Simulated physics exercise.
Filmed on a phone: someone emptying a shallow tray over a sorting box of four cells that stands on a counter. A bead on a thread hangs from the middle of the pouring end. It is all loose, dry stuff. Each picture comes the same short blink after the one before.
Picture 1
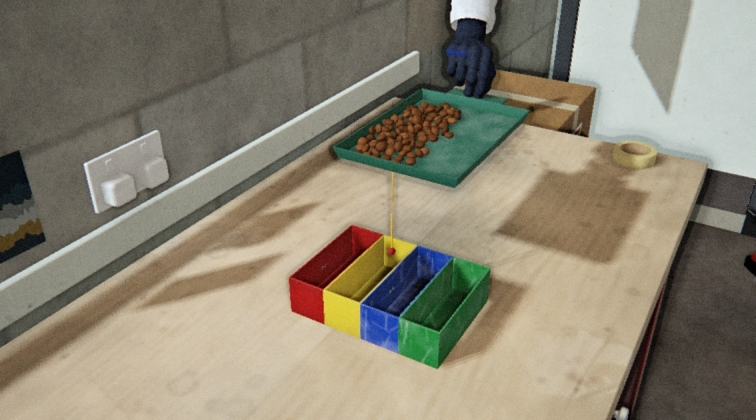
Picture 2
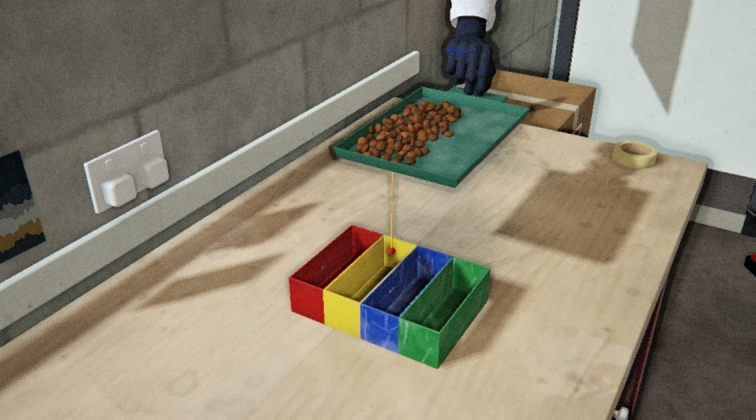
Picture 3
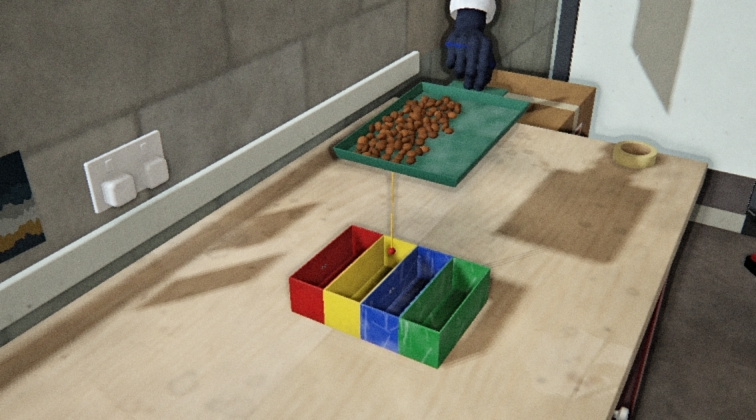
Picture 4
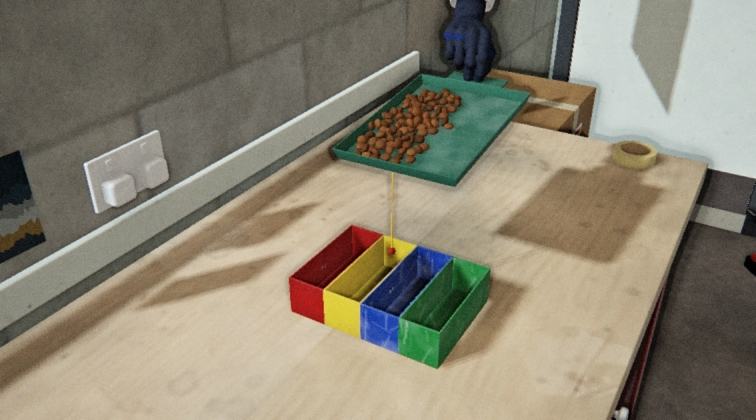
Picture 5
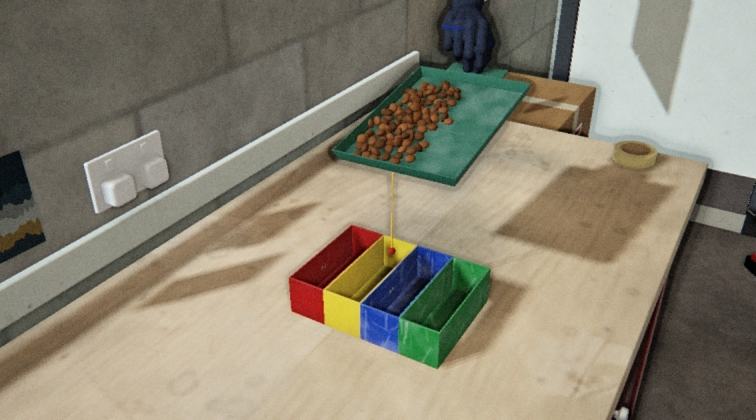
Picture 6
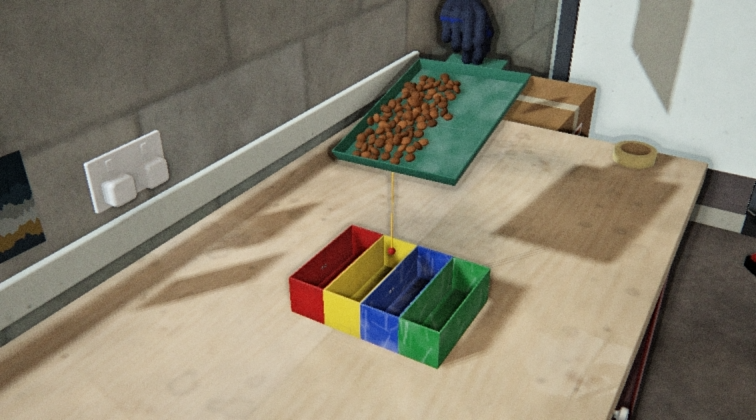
A dark-gloved hand holds the far end of a green tray above a pale wooden counter by a grey block wall, seen from above by a still camera. Brown kibble lies on the tray's left side, over a box of red, yellow, blue and green cells, with a small red bead hanging on a thread. The hand slowly raises the far end, tilting the tray slightly towards its near left corner.
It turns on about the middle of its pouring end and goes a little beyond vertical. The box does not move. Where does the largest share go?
The red one ends fullest.
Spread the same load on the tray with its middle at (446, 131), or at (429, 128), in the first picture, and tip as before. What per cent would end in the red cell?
First some 40, then 40 per cent.
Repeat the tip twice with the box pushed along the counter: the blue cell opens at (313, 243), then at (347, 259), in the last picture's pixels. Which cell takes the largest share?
The first try: That green cell. The second: The blue one.
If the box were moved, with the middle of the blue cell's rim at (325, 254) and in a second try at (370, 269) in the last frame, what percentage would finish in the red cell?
The first gives 0 %, the second 10 %.
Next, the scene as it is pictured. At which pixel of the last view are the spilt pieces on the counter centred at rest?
Close to (237, 283).
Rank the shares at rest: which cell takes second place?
Second comes the yellow cell.
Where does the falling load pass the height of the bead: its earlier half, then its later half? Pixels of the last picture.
Around (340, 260) and then (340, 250).
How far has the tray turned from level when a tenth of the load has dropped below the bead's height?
At some 65 degrees.
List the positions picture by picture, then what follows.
In the first picture, corners of the pouring end near (338, 146) and (455, 177), level; middle of the load near (410, 129), bits of dog kibble; bead on its thread near (392, 251); red cell near (307, 297); yellow cell near (342, 311); blue cell near (379, 325); green cell near (419, 340).
In the second picture, corners of the pouring end near (338, 147) and (455, 177), level; middle of the load near (410, 128).
In the third picture, corners of the pouring end near (338, 147) and (455, 176), tipped barely, lowest at the left corner; middle of the load near (410, 126).
In the fourth picture, corners of the pouring end near (337, 148) and (455, 176), tipped a little, lowest at the left corner; middle of the load near (410, 122).
In the fifth picture, corners of the pouring end near (337, 149) and (454, 176), tipped a little, lowest at the left corner; middle of the load near (410, 118).
In the sixth picture, corners of the pouring end near (337, 150) and (454, 176), tipped a little, lowest at the left corner; middle of the load near (409, 114); red cell near (307, 297); yellow cell near (342, 311); blue cell near (379, 325); green cell near (419, 340).
Shortly afterwards, tray tipped steeply; all but a few on the tray; only a few falling or outside the box.
Next, tray tipped right over; a little on the tray; near a third in the red cell; near a quarter in the yellow cell; a little in the blue cell; near a quarter falling or outside the box.
Some moments later, tray tipped past a quarter turn; near half in the red cell; near a quarter in the yellow cell; a little in the blue cell; only a few in the green cell; a little falling or outside the box.
In the end, tray tipped past a quarter turn; near half in the red cell; near a quarter in the yellow cell; a little in the blue cell; only a few in the green cell; a little outside the box.
